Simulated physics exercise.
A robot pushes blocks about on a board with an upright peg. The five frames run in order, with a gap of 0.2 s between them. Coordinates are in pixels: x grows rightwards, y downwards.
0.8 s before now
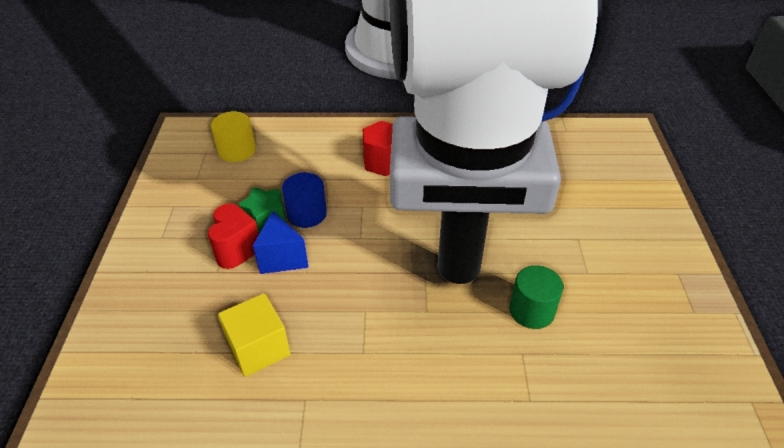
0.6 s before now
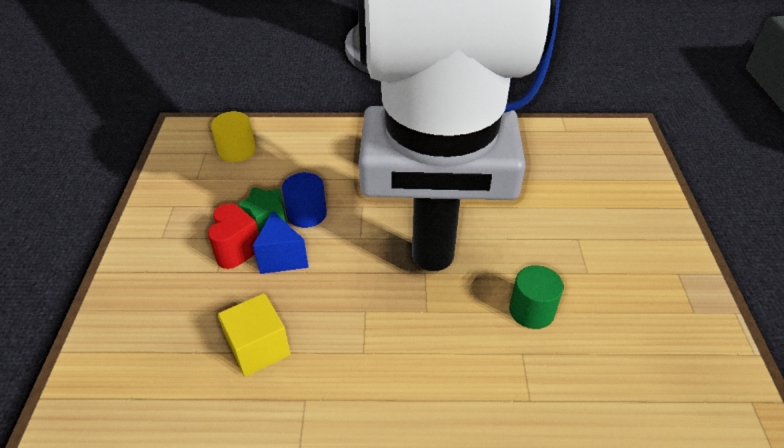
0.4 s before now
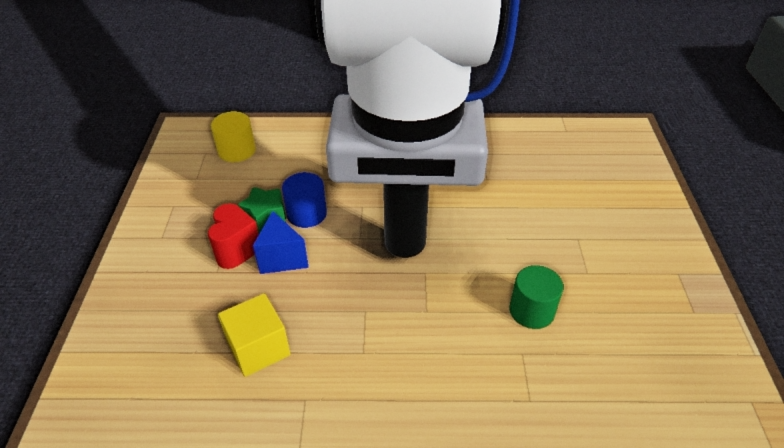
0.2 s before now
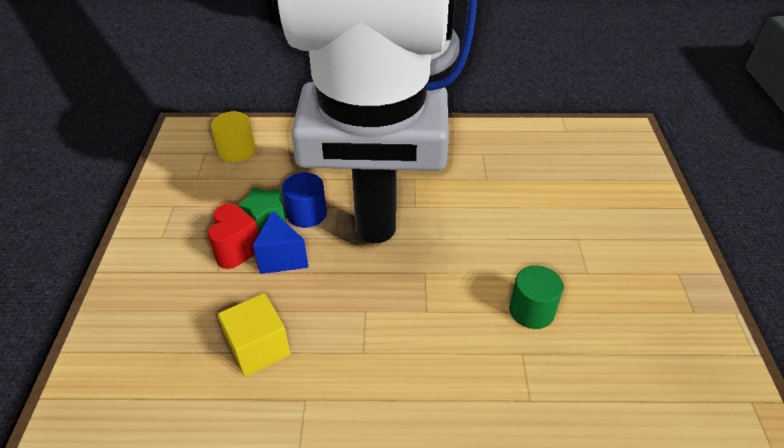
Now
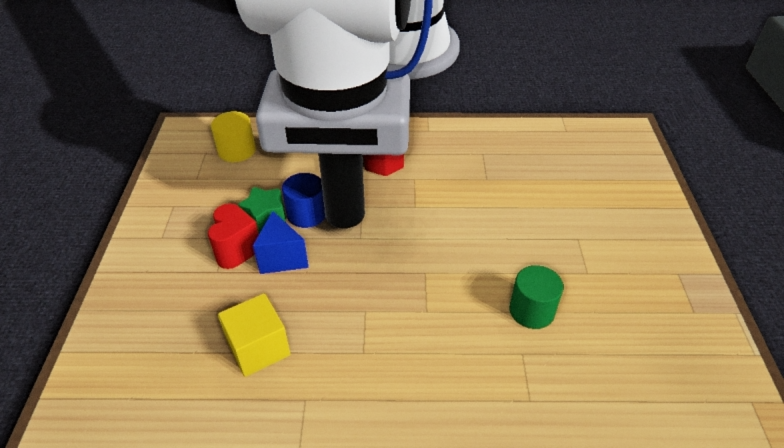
The clip opens with a robot arm holding a black upright peg near the middle of a wooden board scattered with red, blue, green and yellow blocks. The peg slides steadily left and slightly away from the viewer, drawing close beside the blue cylinder, while the blocks stay still.
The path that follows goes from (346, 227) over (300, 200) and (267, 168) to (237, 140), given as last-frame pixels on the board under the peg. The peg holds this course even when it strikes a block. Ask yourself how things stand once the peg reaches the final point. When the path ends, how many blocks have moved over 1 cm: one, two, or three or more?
My count: 3 or more.
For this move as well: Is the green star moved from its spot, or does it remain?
It shifts position.
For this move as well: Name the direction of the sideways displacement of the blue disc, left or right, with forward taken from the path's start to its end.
Displaced left.
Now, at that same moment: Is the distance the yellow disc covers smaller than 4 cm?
Answer: No.
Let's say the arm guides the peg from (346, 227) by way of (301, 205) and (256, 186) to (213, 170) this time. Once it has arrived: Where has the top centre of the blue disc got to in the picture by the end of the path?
Just about (170, 136).
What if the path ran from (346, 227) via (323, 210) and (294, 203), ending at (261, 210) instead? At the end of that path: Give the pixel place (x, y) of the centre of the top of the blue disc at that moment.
If I read the scene right, the answer is (229, 164).
On the path given first. One third of the way, peg at (297, 188); green star at (251, 192), turned 55° anticlockwise; blue disc at (259, 162).
Two thirds of the way, peg at (264, 157); green star at (251, 192), turned 55° anticlockwise; blue disc at (223, 149).
At the end, peg at (235, 129); yellow disc at (199, 105); green star at (251, 192), turned 55° anticlockwise; blue triangle in place; blue disc at (220, 147).
